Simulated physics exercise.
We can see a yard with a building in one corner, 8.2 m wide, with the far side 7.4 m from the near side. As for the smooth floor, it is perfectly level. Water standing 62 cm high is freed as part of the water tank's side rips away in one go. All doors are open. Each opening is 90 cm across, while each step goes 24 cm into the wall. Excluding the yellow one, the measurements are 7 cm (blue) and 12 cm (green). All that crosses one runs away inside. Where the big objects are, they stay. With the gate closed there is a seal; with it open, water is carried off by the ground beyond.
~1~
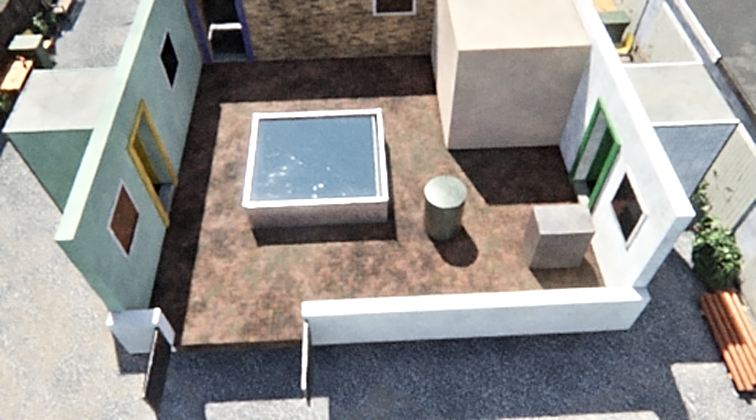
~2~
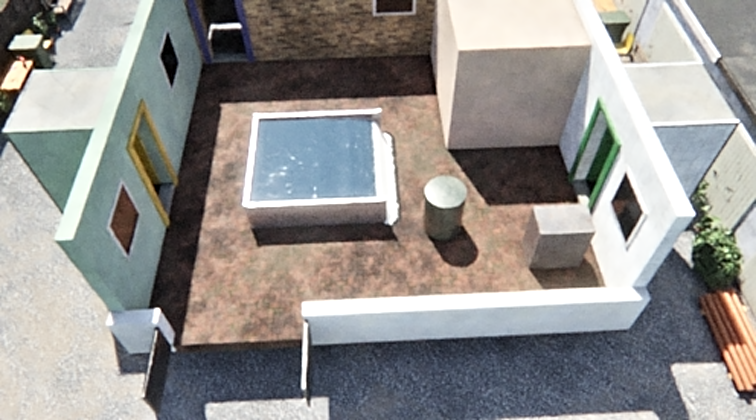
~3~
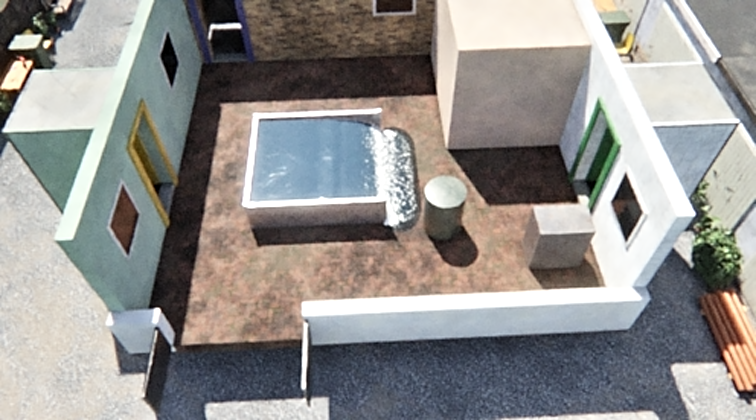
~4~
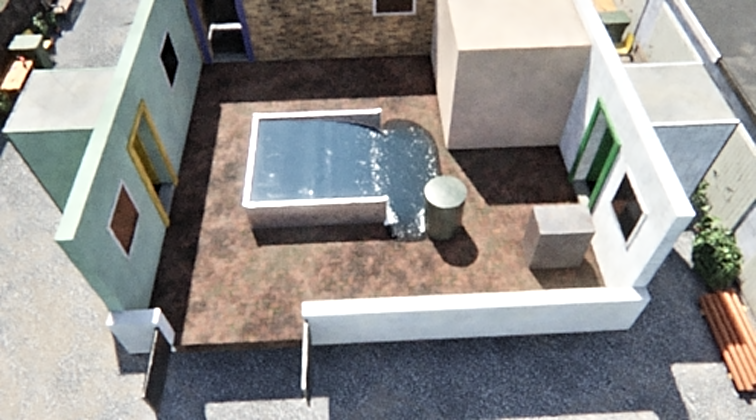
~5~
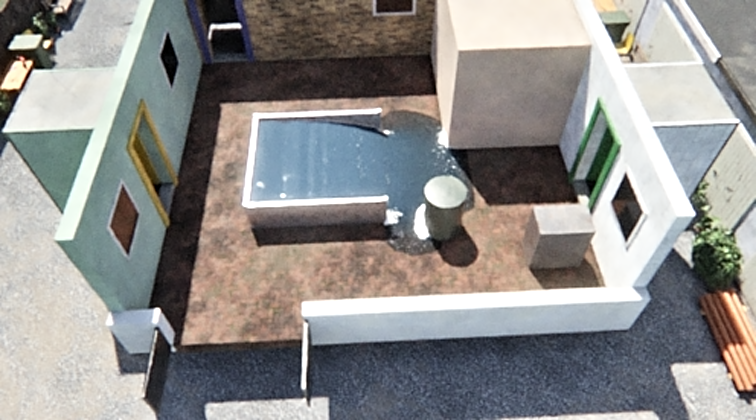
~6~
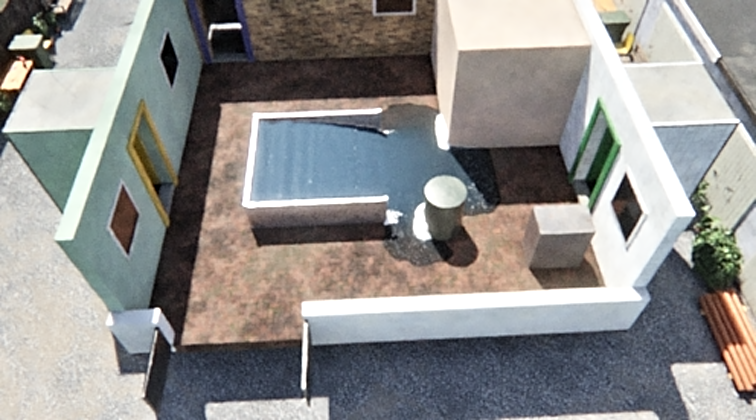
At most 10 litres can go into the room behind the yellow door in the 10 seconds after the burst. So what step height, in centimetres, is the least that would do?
I would say 7 cm at the least.
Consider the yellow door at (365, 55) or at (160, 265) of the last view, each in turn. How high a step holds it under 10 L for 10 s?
Around 9.5 and 12.0 cm respectively.
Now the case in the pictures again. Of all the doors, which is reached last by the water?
That'd be the yellow one.
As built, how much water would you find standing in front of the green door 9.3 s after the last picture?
Lab note: Depth approx. 8.0 cm.
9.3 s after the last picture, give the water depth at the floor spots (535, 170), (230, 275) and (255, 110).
Taking the spots in order: About 8, 5 and 6 centimetres.
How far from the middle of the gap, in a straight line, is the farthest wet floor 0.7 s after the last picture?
Roughly 4.0 m.
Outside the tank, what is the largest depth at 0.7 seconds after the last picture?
Max depth: Around 38 cm.
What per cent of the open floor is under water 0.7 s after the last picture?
I'd say near 25 percent is wet.
Then, 0.7 s after the last picture water covers 25 % of the floor, deepest (38 cm) near (440, 147); it has not reached the yellow door.
Then, 2.3 s after the last picture water covers 45 % of the floor, deepest (39 cm) near (562, 166); it has not reached the yellow door.
Then, 9.3 s after the last picture water covers 100 % of the floor, deepest (13 cm) near (156, 279); 9 cm at the yellow door, 0 litres in over its 15 cm step.
At the yellow door as built, the water peaked near 12 cm, 7.7 s after the last picture.
Run again over the same 10 s with other heights there, 15 litres in over 6 cm, 6 litres over 8 cm. The limit of 10 litres is kept from about 7 cm up.
